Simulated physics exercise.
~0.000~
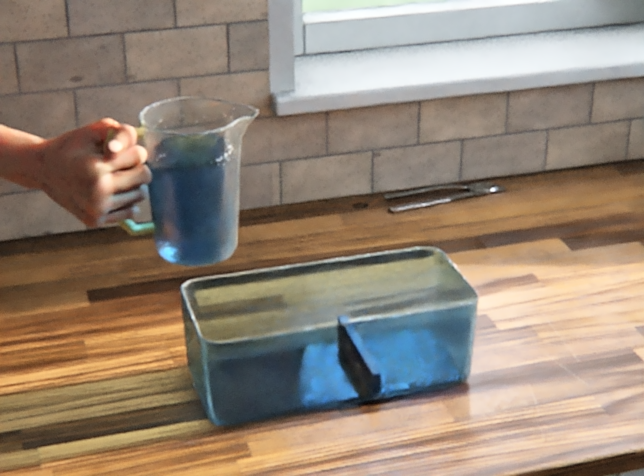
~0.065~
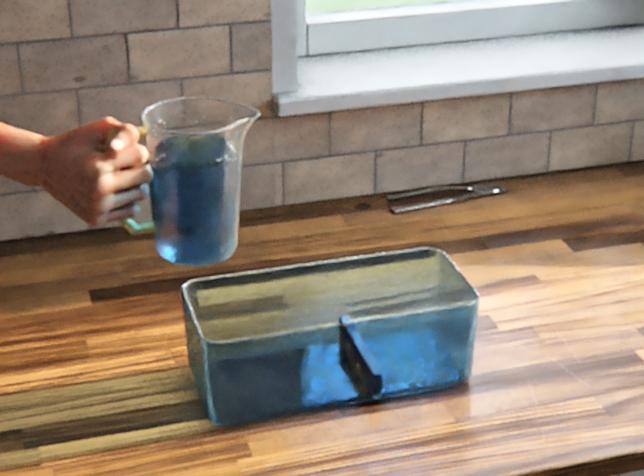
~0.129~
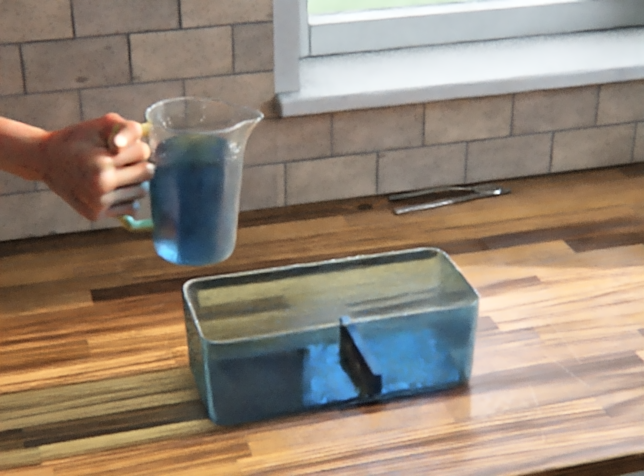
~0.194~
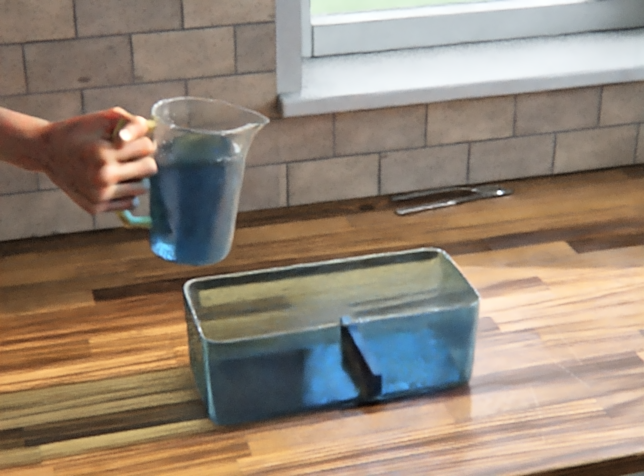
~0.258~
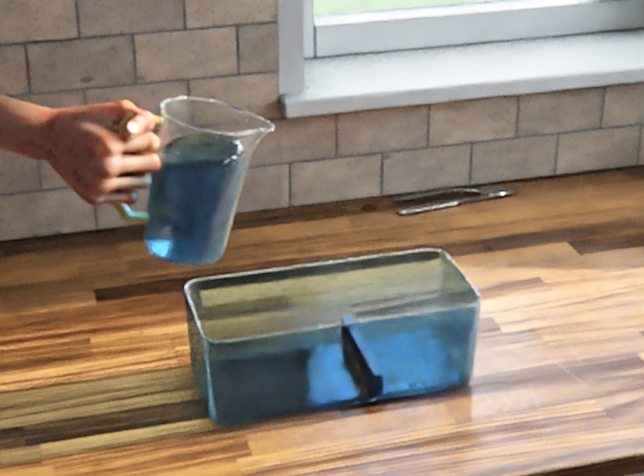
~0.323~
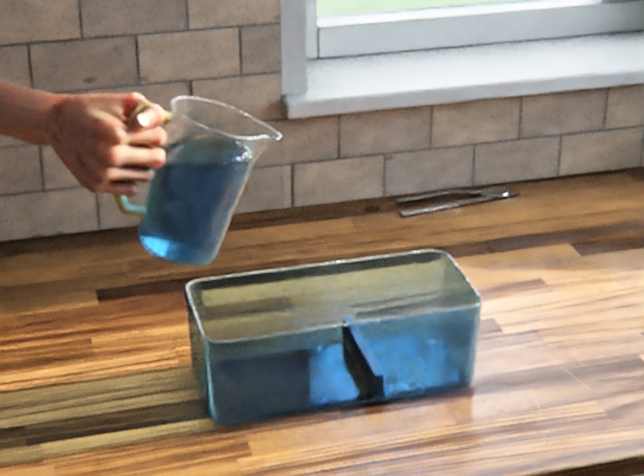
In this clip, a hand holds a clear pitcher of blue liquid above and to the left of a long glass basin on a wooden counter, then gradually tilts the pitcher to the right while the basin stays still.
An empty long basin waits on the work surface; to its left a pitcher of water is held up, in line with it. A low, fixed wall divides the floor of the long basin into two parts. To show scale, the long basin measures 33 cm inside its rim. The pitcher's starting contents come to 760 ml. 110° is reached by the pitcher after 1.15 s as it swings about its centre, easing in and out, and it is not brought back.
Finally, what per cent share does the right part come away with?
Roughly 9 per cent.
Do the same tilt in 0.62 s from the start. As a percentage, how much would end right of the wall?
Result under that change: Approx. 10 %.
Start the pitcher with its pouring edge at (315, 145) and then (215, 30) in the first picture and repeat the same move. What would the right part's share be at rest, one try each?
Some 65 and 10 per cent, in that order.
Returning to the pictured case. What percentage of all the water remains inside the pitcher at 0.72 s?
Around 84 percent.
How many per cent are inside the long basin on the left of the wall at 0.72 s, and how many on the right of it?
2 left and 0 right, roughly.
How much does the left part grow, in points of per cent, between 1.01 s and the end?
Change: Approx. 38 %.
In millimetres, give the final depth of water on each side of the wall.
Once settled, the left stands around 24 mm and the right around 4 mm.
By 0.72 s the tilt is 76° and 85 per cent is still to pour, 2 is left of the wall and 0 right of it.
By 1.01 s the tilt is 106° and 29 per cent is still to pour, 48 is left of the wall and 1 right of it.
By 1.32 s the tilt is 110° and 1 per cent is still to pour, 84 is left of the wall and 5 right of it.
By 1.65 s the tilt is 110° and 0 per cent is still to pour, 86 is left of the wall and 9 right of it.
At rest 86 per cent lies left of the wall, 9 right of it and 5 outside.
